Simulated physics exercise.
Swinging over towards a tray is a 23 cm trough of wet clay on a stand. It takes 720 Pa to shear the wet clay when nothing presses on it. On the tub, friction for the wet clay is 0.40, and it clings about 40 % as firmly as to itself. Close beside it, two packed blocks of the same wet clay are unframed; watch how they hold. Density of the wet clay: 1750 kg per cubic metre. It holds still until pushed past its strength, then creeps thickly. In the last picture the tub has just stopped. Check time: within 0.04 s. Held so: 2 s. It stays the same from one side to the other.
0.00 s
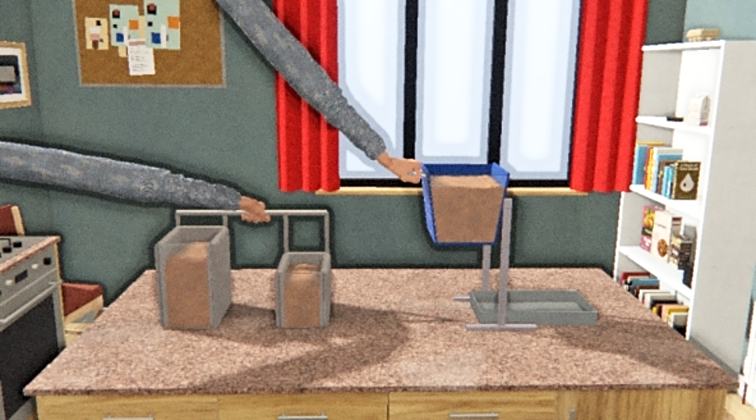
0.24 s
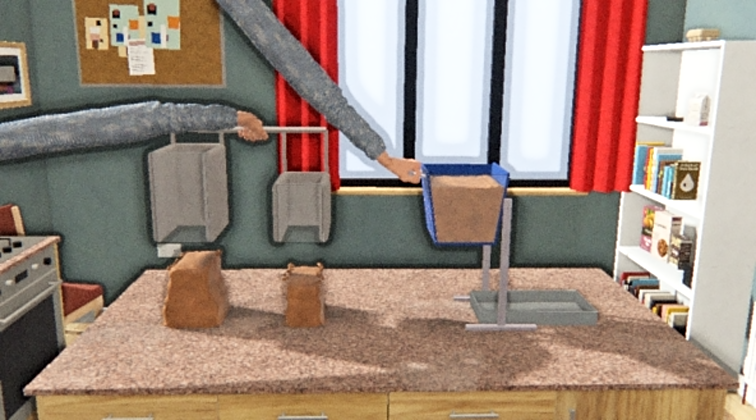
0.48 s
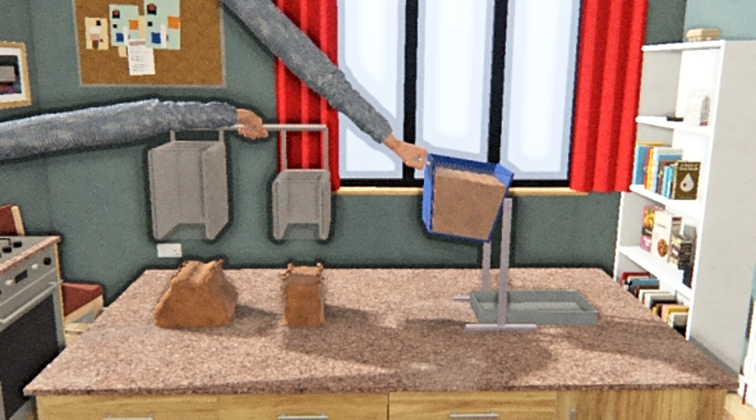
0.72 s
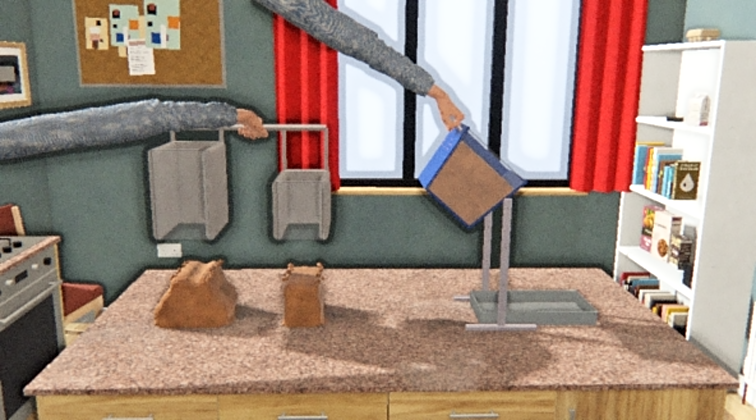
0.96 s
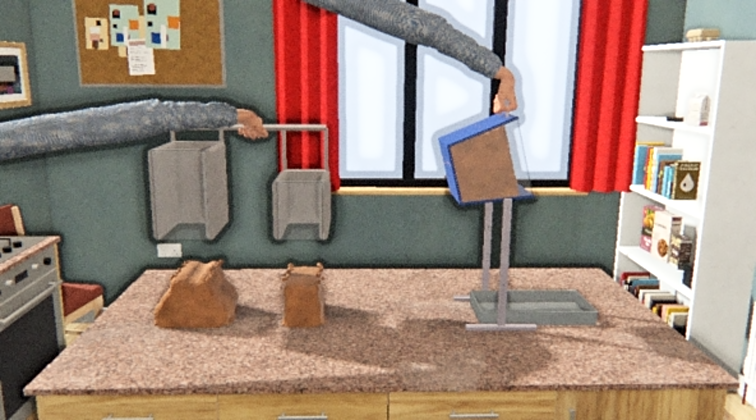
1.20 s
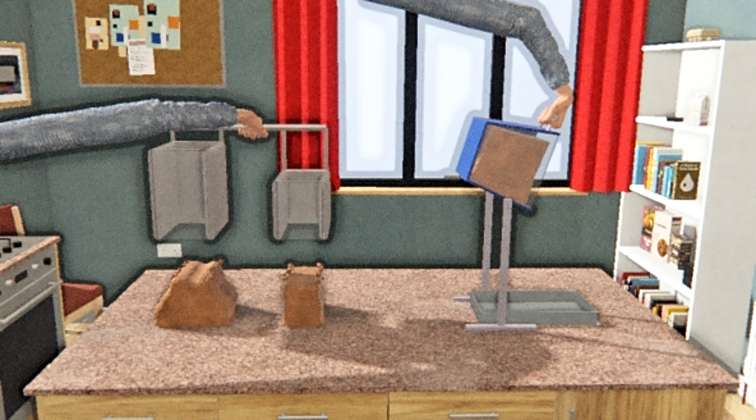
In a kitchen, one hand lifts two joined grey moulds off two brown clay blocks on a speckled counter, and the left block slumps lower; another hand swings a clay-filled blue tub over rightward on its stand above a grey tray.
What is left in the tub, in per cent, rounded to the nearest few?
Around 0 in every hundred.
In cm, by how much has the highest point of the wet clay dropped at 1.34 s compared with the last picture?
Around 7 cm below its level in the last picture.
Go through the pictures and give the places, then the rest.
In the first frame, handle-side rim at (430, 173), tilt 0 degrees; highest point of the wet clay at (502, 187); test blocks 25 cm, 16 cm high (left to right).
In the second frame, handle-side rim at (430, 173), tilt 0 degrees; highest point of the wet clay at (502, 187); test blocks 21 cm, 16 cm high (left to right).
In the third frame, handle-side rim at (436, 162), tilt 9 degrees; highest point of the wet clay at (441, 177); test blocks 17 cm, 16 cm high (left to right).
In the fourth frame, handle-side rim at (470, 129), tilt 42 degrees; highest point of the wet clay at (465, 144); test blocks 17 cm, 16 cm high (left to right).
In the fifth frame, handle-side rim at (518, 119), tilt 76 degrees; highest point of the wet clay at (501, 128); test blocks 17 cm, 16 cm high (left to right).
In the sixth frame, handle-side rim at (559, 136), tilt 107 degrees; highest point of the wet clay at (500, 129); test blocks 17 cm, 16 cm high (left to right).
By 1.34 s, the tub is at 107 degrees and holds 71 %.
By 1.51 s, the tub is at 107 degrees and holds 26 %.
By 1.68 s, the tub is at 107 degrees and holds 2 %.
By 1.85 s, the tub is at 107 degrees and holds 0 %.
By 3.20 s, at the end, the tub is at 107 degrees and holds 0 %.
